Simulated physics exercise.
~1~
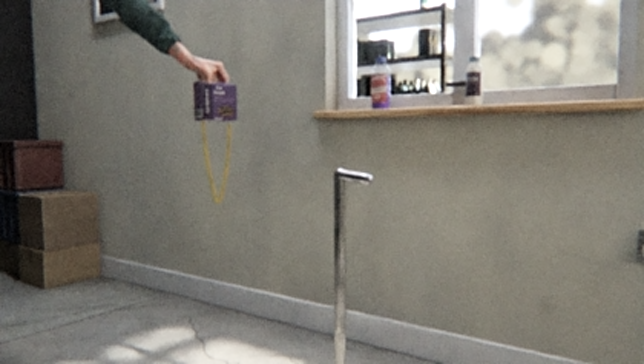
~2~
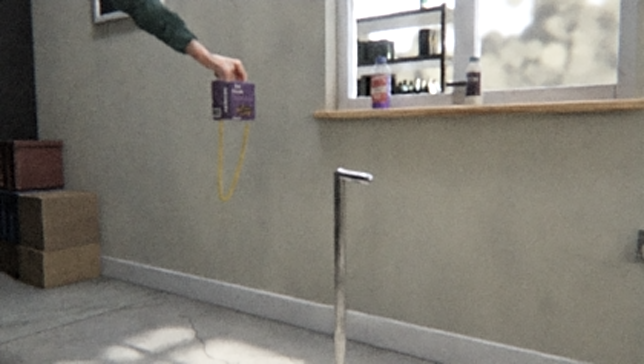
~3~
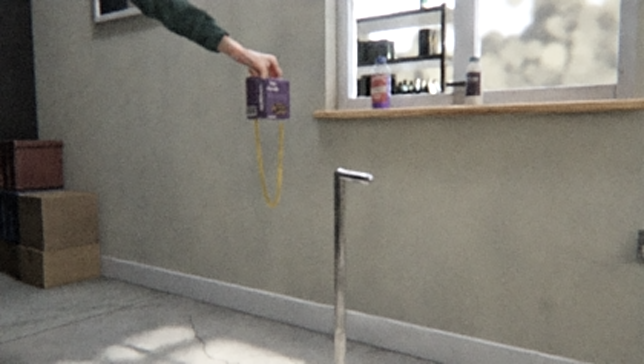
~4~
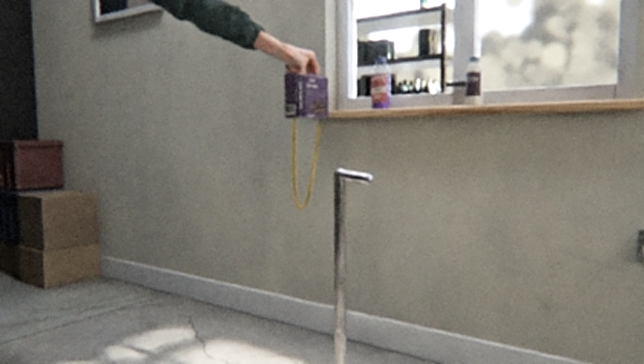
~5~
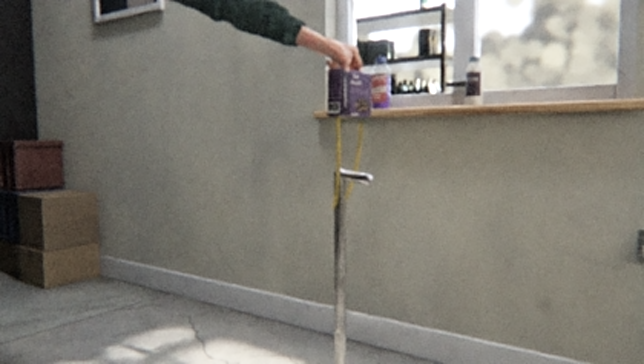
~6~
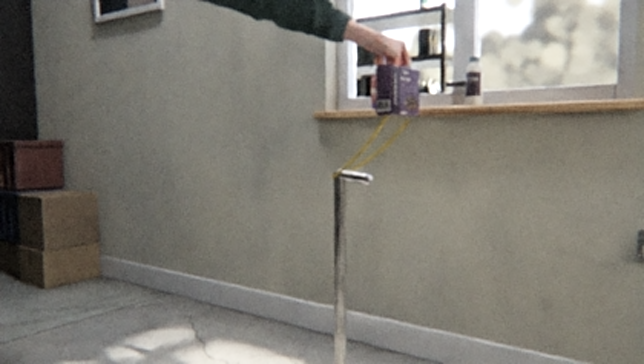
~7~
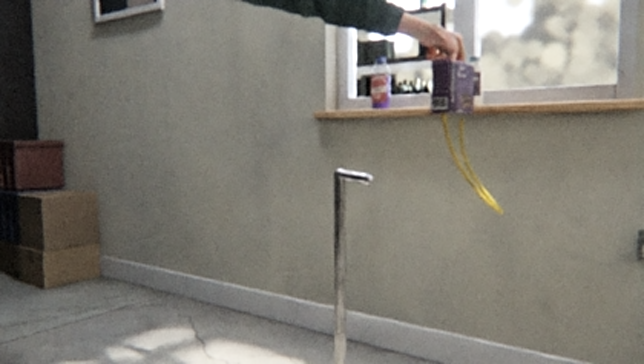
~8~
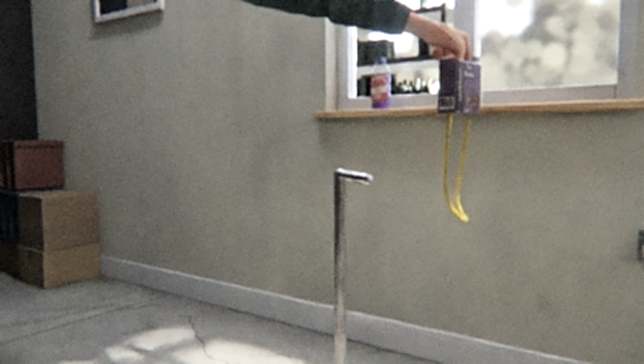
In a room, a hand carries a purple box rightward, its yellow loop brushing past a metal post and swinging free.
